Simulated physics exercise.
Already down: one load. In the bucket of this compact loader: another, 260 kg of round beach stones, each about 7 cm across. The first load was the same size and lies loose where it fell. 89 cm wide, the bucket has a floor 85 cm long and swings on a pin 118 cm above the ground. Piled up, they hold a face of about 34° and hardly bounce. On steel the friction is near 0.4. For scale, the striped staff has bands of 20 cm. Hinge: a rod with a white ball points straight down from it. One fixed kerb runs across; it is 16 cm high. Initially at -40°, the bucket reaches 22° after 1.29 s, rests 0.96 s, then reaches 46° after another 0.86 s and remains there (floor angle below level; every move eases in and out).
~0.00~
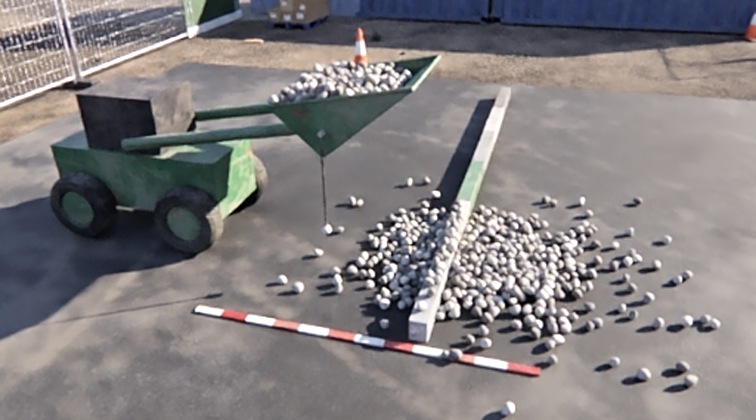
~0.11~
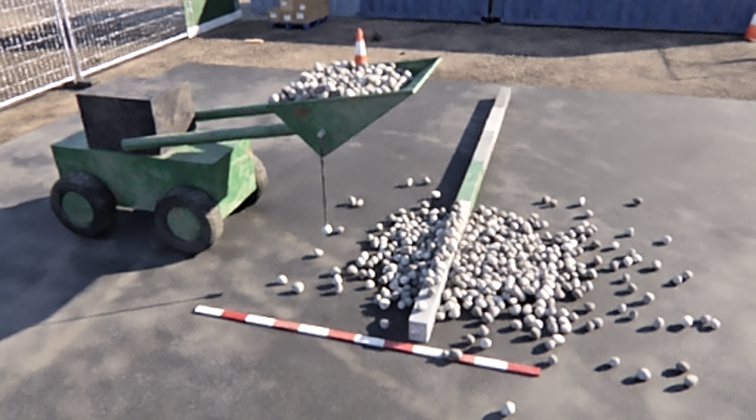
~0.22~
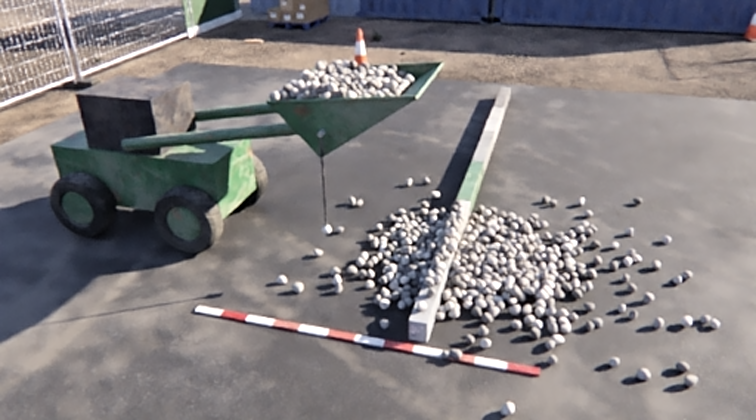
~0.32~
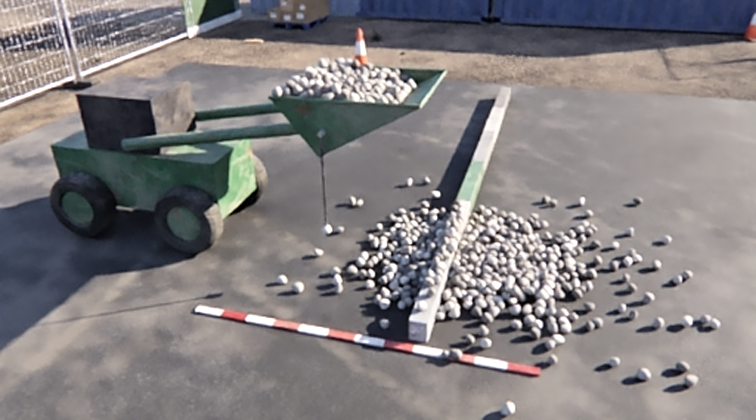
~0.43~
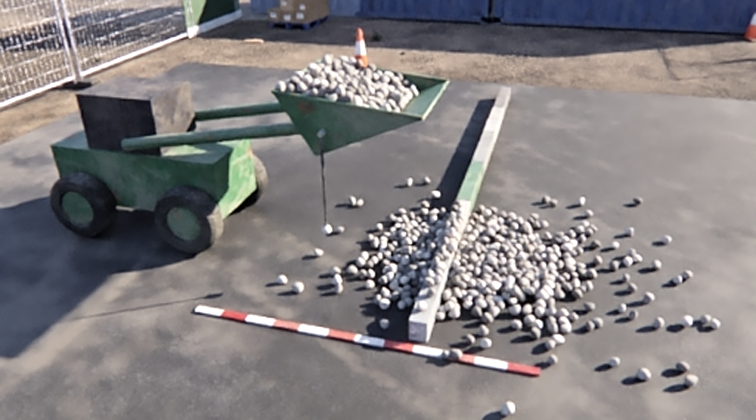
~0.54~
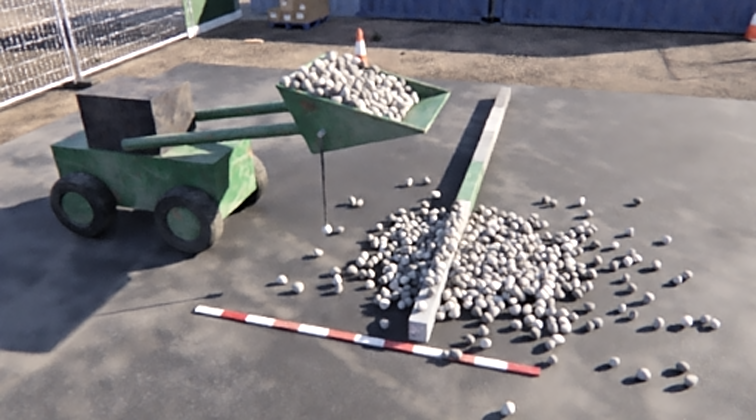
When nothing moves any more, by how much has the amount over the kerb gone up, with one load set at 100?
It has gone up by about 87 per cent of a load.
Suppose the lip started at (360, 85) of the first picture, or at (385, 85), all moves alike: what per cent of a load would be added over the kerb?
I'd say close to 20 per cent for one and close to 50 per cent for the other, in that order.
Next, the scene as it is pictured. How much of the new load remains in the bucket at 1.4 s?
It still holds about 85 per cent.
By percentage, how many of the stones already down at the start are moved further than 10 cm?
About 10 per cent.
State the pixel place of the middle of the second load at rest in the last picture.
Roughly at pixel (484, 249).
After 1.0 s the floor is at 12°; in per cent of one load, 100 in the bucket, 37 on this side of the kerb, 64 over the kerb; the foremost stones are at (688, 309).
After 1.4 s the floor is at 22°; in per cent of one load, 84 in the bucket, 52 on this side of the kerb, 65 over the kerb; the foremost stones are at (688, 309).
After 3.6 s the floor is at 46°; in per cent of one load, 0 in the bucket, 50 on this side of the kerb, 151 over the kerb; the foremost stones are at (688, 309).
After 6.0 s the floor is at 46°; in per cent of one load, 0 in the bucket, 50 on this side of the kerb, 151 over the kerb; the foremost stones are at (688, 309). Net gain over the kerb, 87.
